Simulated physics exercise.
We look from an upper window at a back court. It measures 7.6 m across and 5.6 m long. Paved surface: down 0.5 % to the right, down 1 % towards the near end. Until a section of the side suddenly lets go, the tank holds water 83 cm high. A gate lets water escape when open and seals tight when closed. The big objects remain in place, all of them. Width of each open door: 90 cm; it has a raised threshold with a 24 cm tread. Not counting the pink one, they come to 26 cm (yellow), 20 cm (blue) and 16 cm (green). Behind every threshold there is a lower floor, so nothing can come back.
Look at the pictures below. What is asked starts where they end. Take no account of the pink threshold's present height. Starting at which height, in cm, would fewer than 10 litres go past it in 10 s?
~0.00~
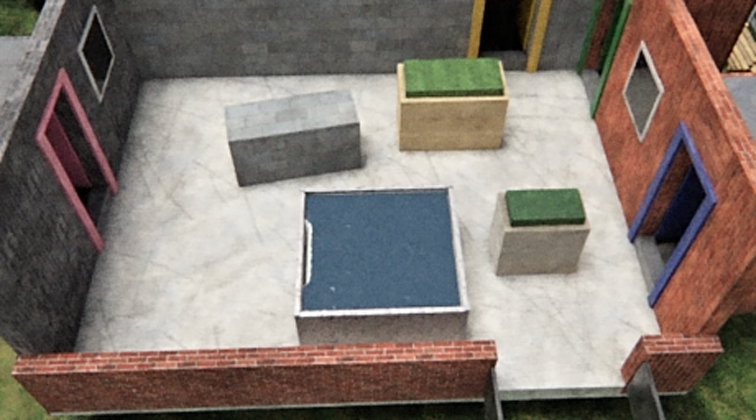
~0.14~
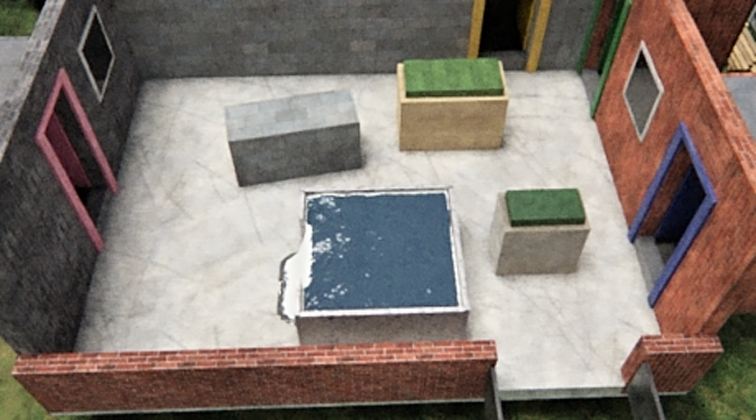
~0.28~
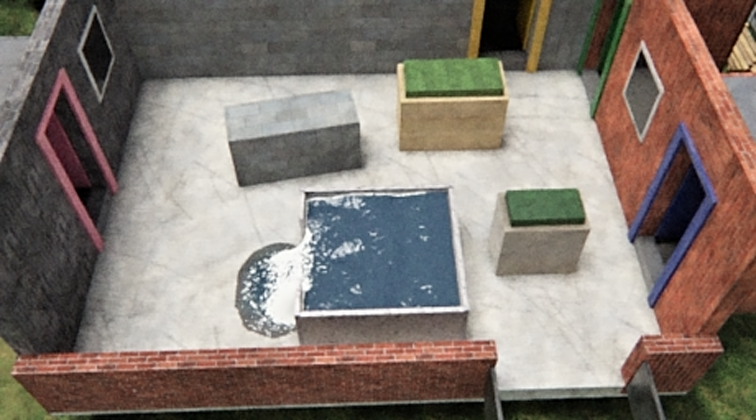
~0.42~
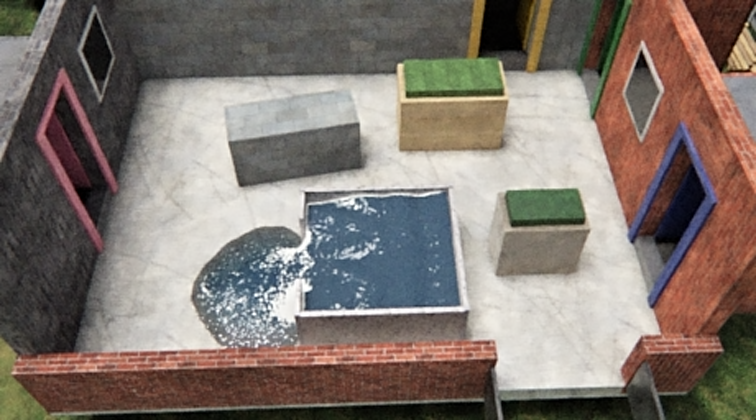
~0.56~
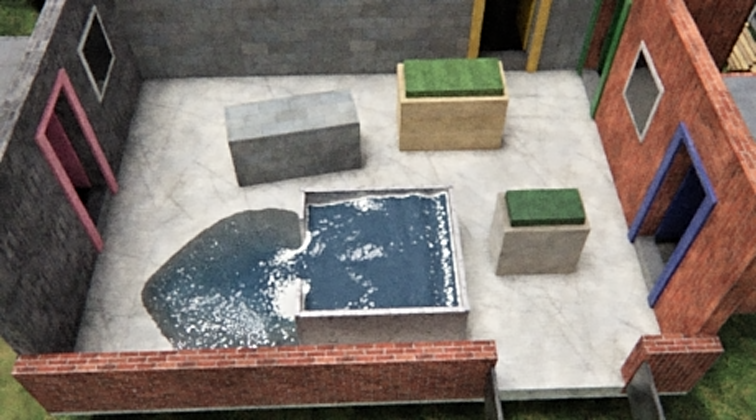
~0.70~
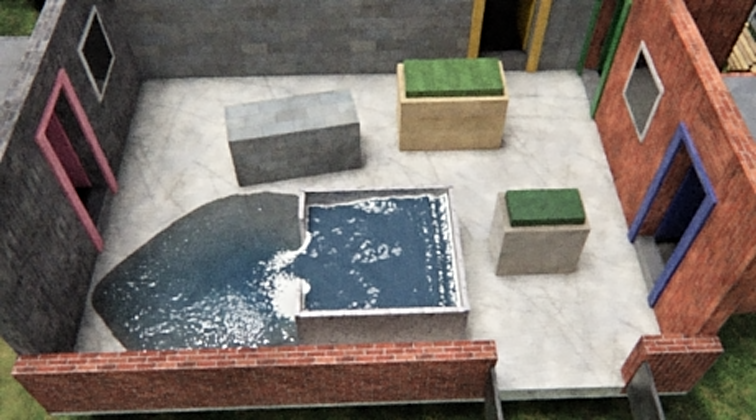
Starting at roughly 23 cm.
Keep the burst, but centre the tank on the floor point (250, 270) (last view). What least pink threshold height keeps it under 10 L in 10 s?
A height near 34 cm.
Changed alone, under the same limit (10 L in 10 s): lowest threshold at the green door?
Green - roughly 14.0 cm.
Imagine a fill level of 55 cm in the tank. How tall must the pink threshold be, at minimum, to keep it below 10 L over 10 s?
About 14.0 centimetres.
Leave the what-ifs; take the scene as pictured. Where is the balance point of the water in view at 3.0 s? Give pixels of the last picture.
I'd say around (256, 262).
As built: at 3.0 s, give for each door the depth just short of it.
Door by door in centimetres - yellow 0, blue 0, green 0, pink 21.
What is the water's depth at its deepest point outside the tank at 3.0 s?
29 cm.
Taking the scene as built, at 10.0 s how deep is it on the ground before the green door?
It works out to about 14.5 centimetres deep.
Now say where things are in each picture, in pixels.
Still water, 83 cm deep, in the tank at (379, 249); the pink door at (84, 174) is dry, in the first picture.
The gap is at (306, 275), the front 0.3 m out at (283, 310); the back of the tank holds 83 cm, in the second picture.
The front is at (243, 308), 0.9 m from the gap at (306, 276); 0.9 m2 of floor is wet, 83 cm left at the back, in the third picture.
The gap is at (307, 276), the front 1.5 m out at (199, 301); the back of the tank holds 82 cm, in the fourth picture.
The gap is at (306, 275), the front 2.1 m out at (150, 302); the back of the tank holds 73 cm, in the fifth picture.
The front is at (100, 304), 2.8 m from the gap at (306, 275); 6.0 m2 of floor is wet, 70 cm left at the back; the pink door at (84, 174), 3.2 m from the gap, is still 0.9 m from the nearest water, in the sixth picture.
After 1.4 s water covers 25 % of the floor, deepest (55 cm) near (81, 384); 26 cm at the pink door, 0 litres in over its 24 cm threshold.
After 3.0 s water covers 35 % of the floor, deepest (29 cm) near (181, 305); 21 cm at the pink door, 6 litres in over its 24 cm threshold.
After 10.0 s water covers 90 % of the floor, deepest (15 cm) near (586, 99); 11 cm at the pink door, 7 litres in over its 24 cm threshold.
At the pink door as built, the water arrived by 1.0 s and peaked near 29 cm at 1.6 s.
Run again over the same 10 s with other heights there, 25 litres in over 20 cm, 1 litre over 27 cm. The limit of 10 litres is kept from about 23 cm up.
